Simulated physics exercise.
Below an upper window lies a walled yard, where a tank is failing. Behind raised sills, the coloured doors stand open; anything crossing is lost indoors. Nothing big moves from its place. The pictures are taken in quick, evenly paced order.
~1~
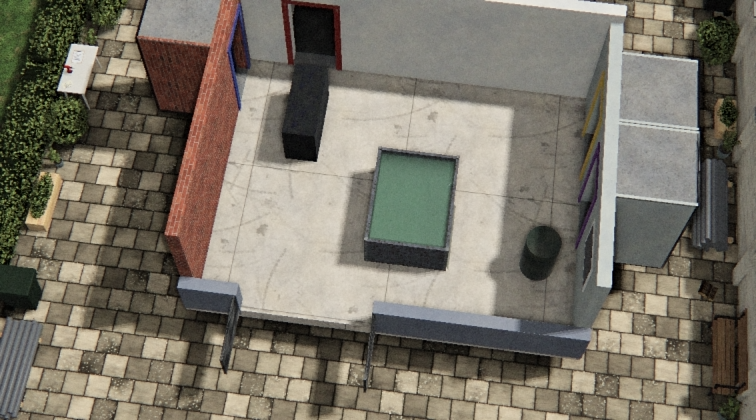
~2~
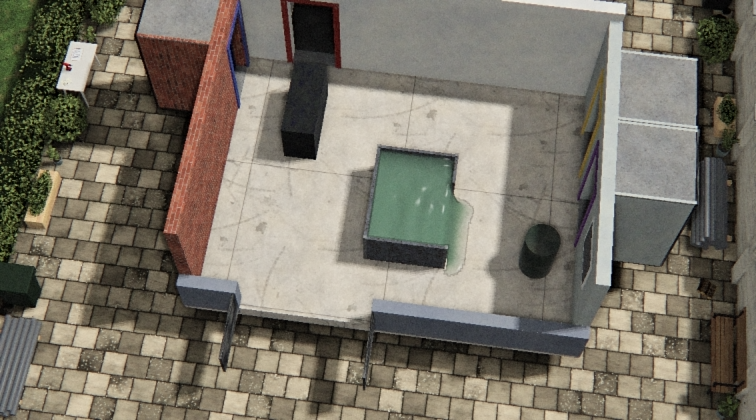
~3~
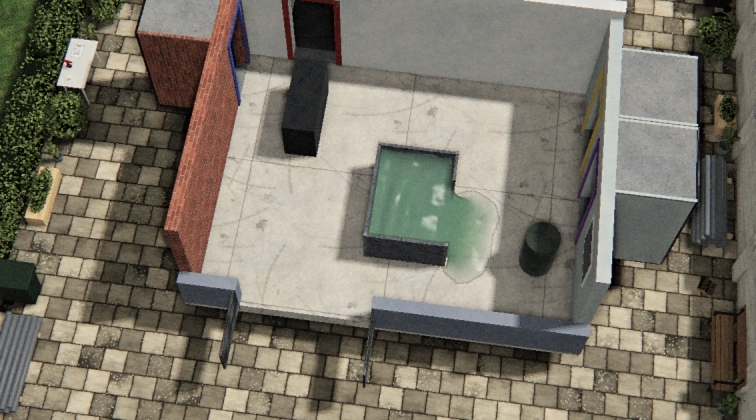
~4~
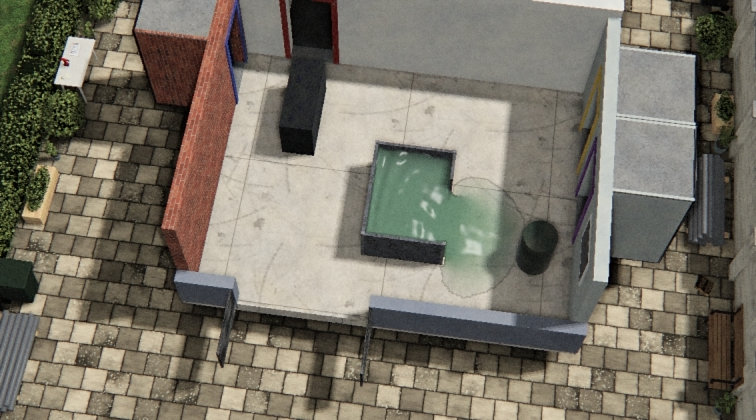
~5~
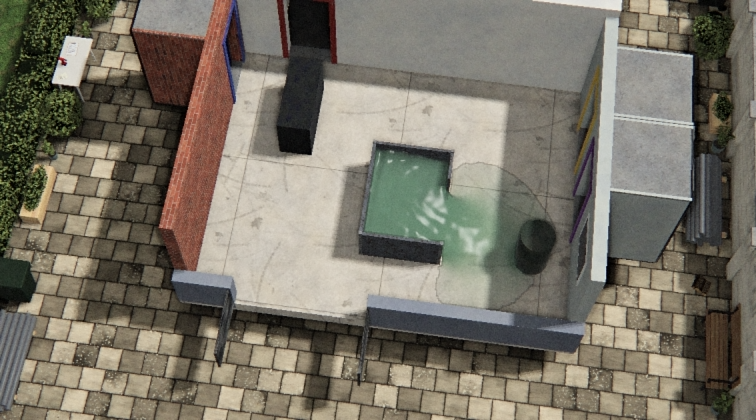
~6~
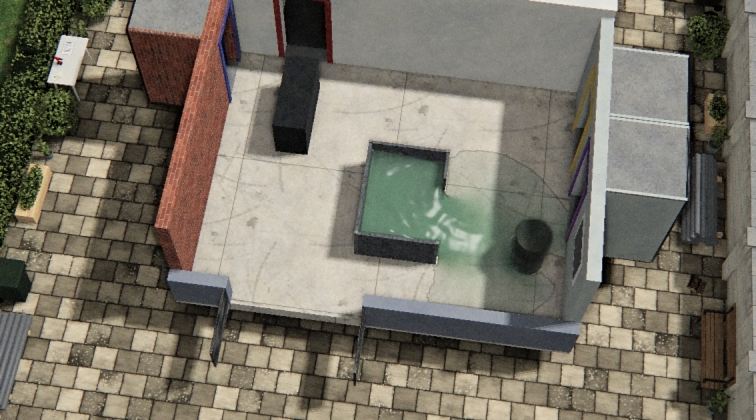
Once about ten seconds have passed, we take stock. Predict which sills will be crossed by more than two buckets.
The purple door will be; the blue door will be; the yellow door will not be; the red door will not be.
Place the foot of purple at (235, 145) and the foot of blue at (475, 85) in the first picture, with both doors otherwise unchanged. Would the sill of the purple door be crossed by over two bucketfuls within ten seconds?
The purple door is spared.
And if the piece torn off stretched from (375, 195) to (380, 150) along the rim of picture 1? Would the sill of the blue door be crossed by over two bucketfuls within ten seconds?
Blue door: Crosses the threshold.
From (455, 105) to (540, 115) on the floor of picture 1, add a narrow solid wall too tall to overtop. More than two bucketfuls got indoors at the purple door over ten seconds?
Looking at it, the purple one reaches beyond it.
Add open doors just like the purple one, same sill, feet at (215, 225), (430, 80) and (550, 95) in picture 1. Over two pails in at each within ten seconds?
Result, in listed order - misses the mark, misses the mark, beats the mark.
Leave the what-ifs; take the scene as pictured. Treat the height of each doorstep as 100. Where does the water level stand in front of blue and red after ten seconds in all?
First 190 percent, then 50 percent.
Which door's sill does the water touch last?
Looks like the door marked blue.
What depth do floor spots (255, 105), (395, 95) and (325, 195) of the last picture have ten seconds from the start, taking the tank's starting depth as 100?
4, 4 and 4 per cent, roughly.
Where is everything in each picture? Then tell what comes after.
Still water in the tank at (413, 200), in the first frame.
The front is at (447, 272), out from the gap at (447, 227), in the second frame.
Water pours out at (447, 226) and has run to (492, 207), in the third frame.
The front is at (519, 218), out from the gap at (444, 226), in the fourth frame.
The front is at a hidden place, out from the gap at (442, 225), in the fifth frame.
Water pours out at (437, 225) and has run to (568, 219), in the sixth frame.
A moment on, water covers 25 % of the floor; the purple door far over two buckets in, the blue door not reached, the yellow door wet at the sill, nothing in, the red door not reached.
Next, water covers 25 % of the floor; the purple door far over two buckets in, the blue door not reached, the yellow door wet at the sill, nothing in, the red door not reached.
Then, water covers 45 % of the floor; the purple door far over two buckets in, the blue door not reached, the yellow door under two buckets in, the red door not reached.
Later, water covers 80 % of the floor; the purple door far over two buckets in, the blue door wet at the sill, nothing in, the yellow door under two buckets in, the red door wet at the sill, nothing in.
In the end, water covers 100 % of the floor; the purple door far over two buckets in, the blue door over two buckets in, the yellow door under two buckets in, the red door wet at the sill, nothing in.
